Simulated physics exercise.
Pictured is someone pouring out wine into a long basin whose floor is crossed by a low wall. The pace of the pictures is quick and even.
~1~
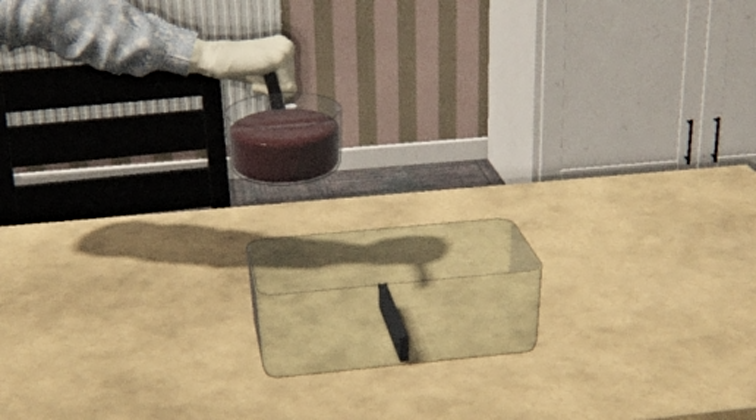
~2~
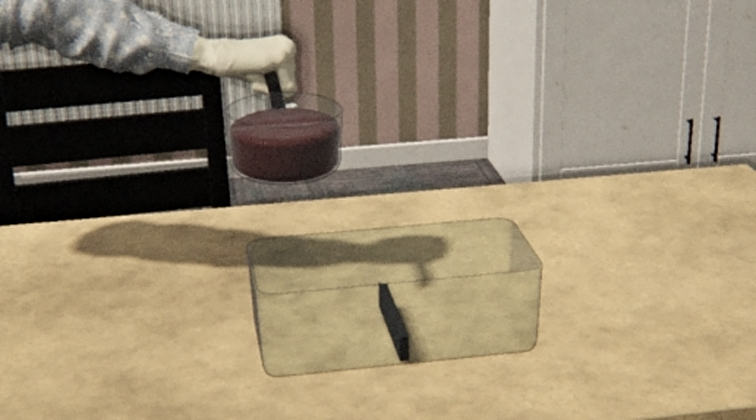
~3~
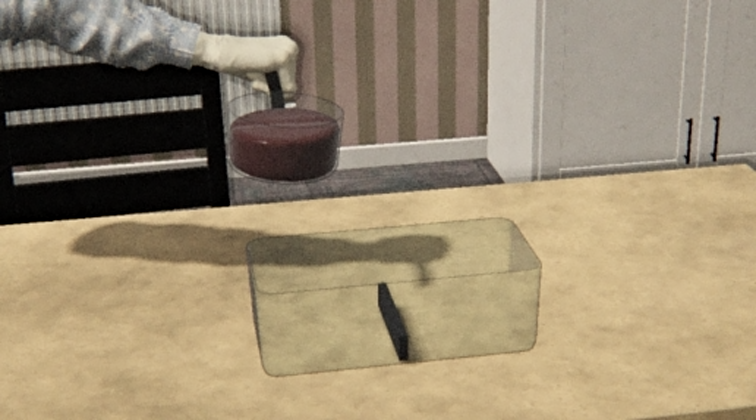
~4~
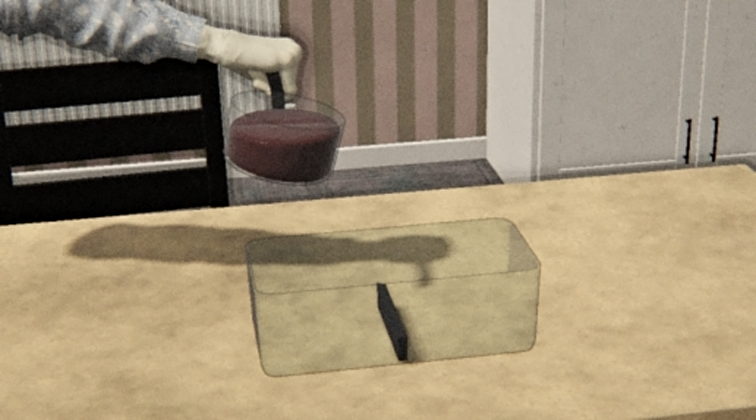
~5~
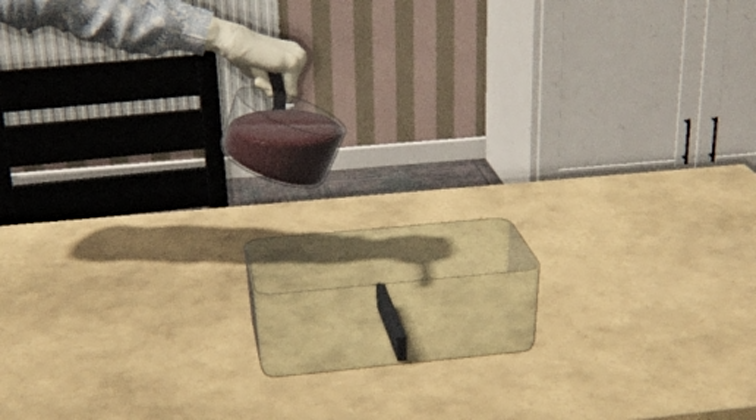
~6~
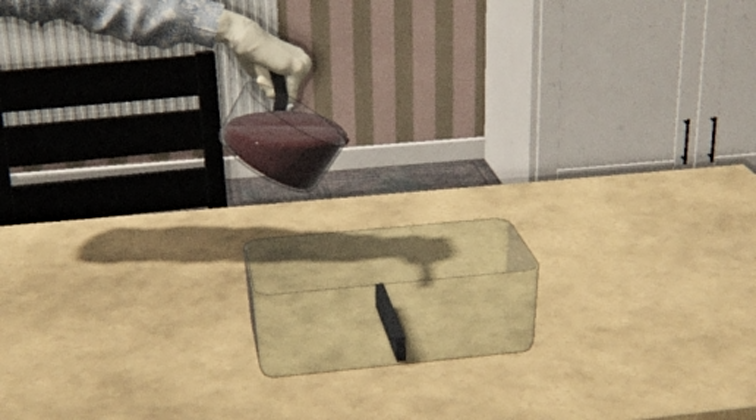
At a pale tabletop in a room with striped wallpaper, a gloved hand holds a clear vessel of dark red liquid above and behind a long transparent basin with a low dark divider, then gradually tilts the vessel rightward.
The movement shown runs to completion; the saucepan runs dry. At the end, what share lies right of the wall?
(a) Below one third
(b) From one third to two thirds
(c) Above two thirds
Option b: From one third to two thirds.
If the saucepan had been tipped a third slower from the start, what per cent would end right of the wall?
I'd say roughly 60 in every hundred ends up there.
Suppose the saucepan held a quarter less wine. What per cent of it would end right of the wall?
Roughly 35 %.
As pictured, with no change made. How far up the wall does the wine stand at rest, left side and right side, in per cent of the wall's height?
40 left, 40 right, give or take.
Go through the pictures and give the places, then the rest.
Tilt 0°; pouring edge (340, 108); surface from (229, 129) to (338, 120); the long basin's rim runs from (252, 269) to (527, 244); the wall's top is at (393, 311), in the first frame.
Tilt 2°; pouring edge (341, 109); surface from (229, 128) to (338, 120), in the second frame.
Tilt 6°; pouring edge (342, 112); surface from (229, 126) to (338, 121), in the third frame.
Tilt 13°; pouring edge (344, 120); surface from (229, 126) to (340, 123), in the fourth frame.
Tilt 22°; pouring edge (344, 129); surface from (228, 127) to (342, 124), in the fifth frame.
Tilt 33°; pouring edge (343, 141); surface from (223, 126) to (339, 130); 2 per cent is over the edge, in the sixth frame.
A moment on, the saucepan is tipped on its side and 27 per cent is still to pour, 5 is left of the wall and 18 right of it.
Next, the saucepan is tipped right over and 5 per cent is still to pour, 38 is left of the wall and 49 right of it.
Then the saucepan is tipped right over and 0 per cent is still to pour, 48 is left of the wall and 48 right of it.
Later the saucepan is tipped right over and 0 per cent is still to pour, 49 is left of the wall and 49 right of it.
In the end 49 per cent lies left of the wall, 49 right of it and 2 outside.
